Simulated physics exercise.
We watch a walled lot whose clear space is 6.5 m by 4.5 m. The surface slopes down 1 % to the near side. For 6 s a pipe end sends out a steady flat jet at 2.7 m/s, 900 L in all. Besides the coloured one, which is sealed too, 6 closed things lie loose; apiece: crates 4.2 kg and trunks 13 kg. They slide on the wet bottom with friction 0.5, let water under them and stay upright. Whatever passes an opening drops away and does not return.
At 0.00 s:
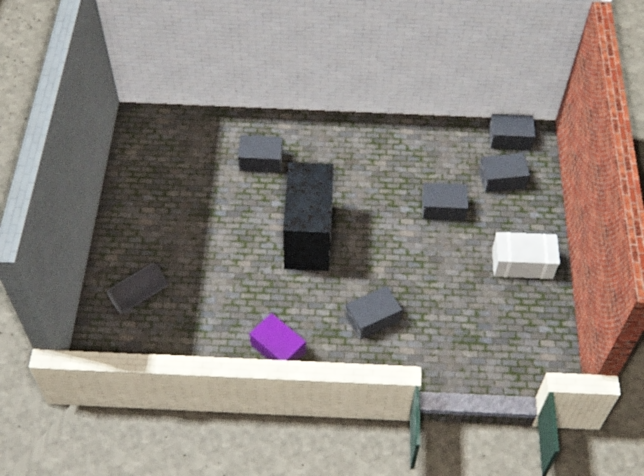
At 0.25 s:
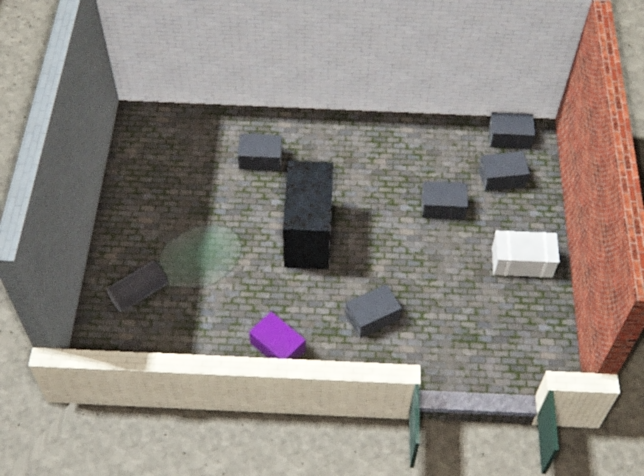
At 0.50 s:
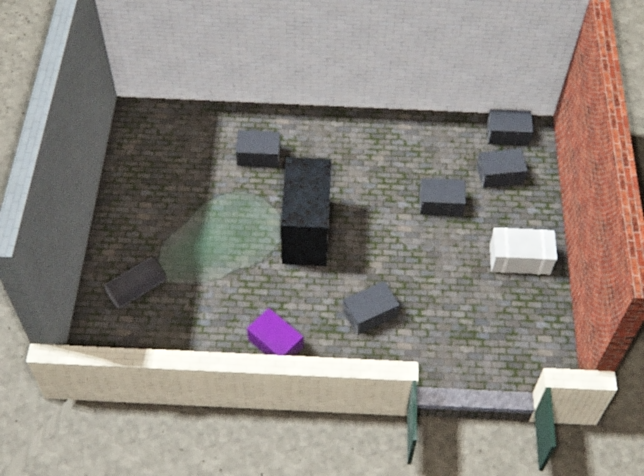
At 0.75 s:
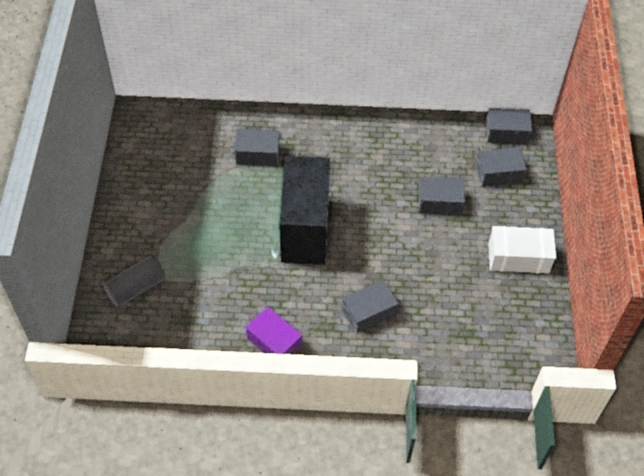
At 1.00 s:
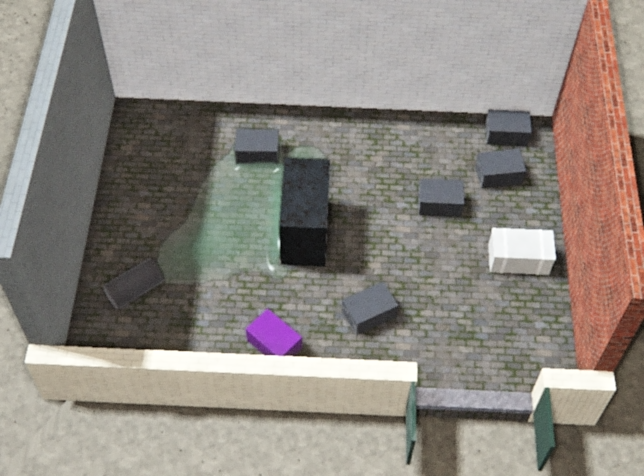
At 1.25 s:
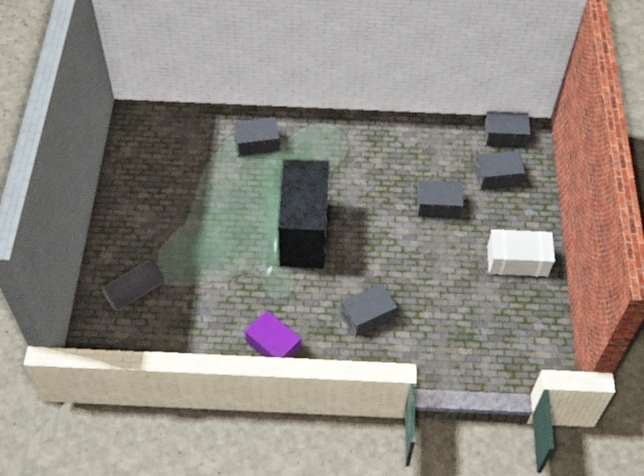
Pale green water spread across the paved, walled yard from the left, reached the tall black block and crept around its far end, nudging a dark box there slightly, while the purple crate stayed put.
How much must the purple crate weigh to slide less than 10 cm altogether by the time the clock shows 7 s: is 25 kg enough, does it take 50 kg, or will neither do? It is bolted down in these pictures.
I expect that the lower weight is enough.
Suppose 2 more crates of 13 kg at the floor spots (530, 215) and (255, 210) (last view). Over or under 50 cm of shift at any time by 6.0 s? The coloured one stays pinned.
In that order: Under, past it.
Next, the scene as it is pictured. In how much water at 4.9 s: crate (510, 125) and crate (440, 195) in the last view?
Roughly 6 and 2 cm.
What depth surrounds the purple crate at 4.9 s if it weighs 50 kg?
Roughly 3 cm.
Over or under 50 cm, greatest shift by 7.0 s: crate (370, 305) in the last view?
Answer: Under.
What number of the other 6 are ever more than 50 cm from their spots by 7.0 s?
That makes 3.
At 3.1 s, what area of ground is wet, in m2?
Some 10.5 m2.
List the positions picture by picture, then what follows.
The purple crate at (278, 337), on the bottom; water covers 0.0 m2; 0 of 7 have shifted, in the first frame.
The purple crate at (277, 336) rests on the ground; 0.7 m2 under water; 0 of 7 have shifted, in the second frame.
The purple crate at (275, 332) rests on the ground; water covers 1.6 m2; 0 of 7 have shifted, in the third frame.
The purple crate at (274, 331), on the bottom; water covers 2.3 m2; 0 of 7 have shifted, in the fourth frame.
The purple crate at (274, 333), on the bottom; water covers 2.9 m2; 0 of 7 have shifted, in the fifth frame.
The purple crate at (273, 335) rests on the ground; 3.9 m2 under water; 1 of 7 have shifted, in the sixth frame.
After 1.8 s the purple crate would be 0 cm from its start with 25 kg and 0 cm from its start with 50 kg; 0 cm of water round it then.
After 3.1 s the purple crate would be 0 cm from its start with 25 kg and 0 cm from its start with 50 kg; 2 cm of water round it then.
After 4.9 s the purple crate would be 0 cm from its start with 25 kg and 0 cm from its start with 50 kg; 3 cm of water round it then.
After 7.0 s the purple crate would be 0 cm from its start with 25 kg and 0 cm from its start with 50 kg; 3 cm of water round it then.
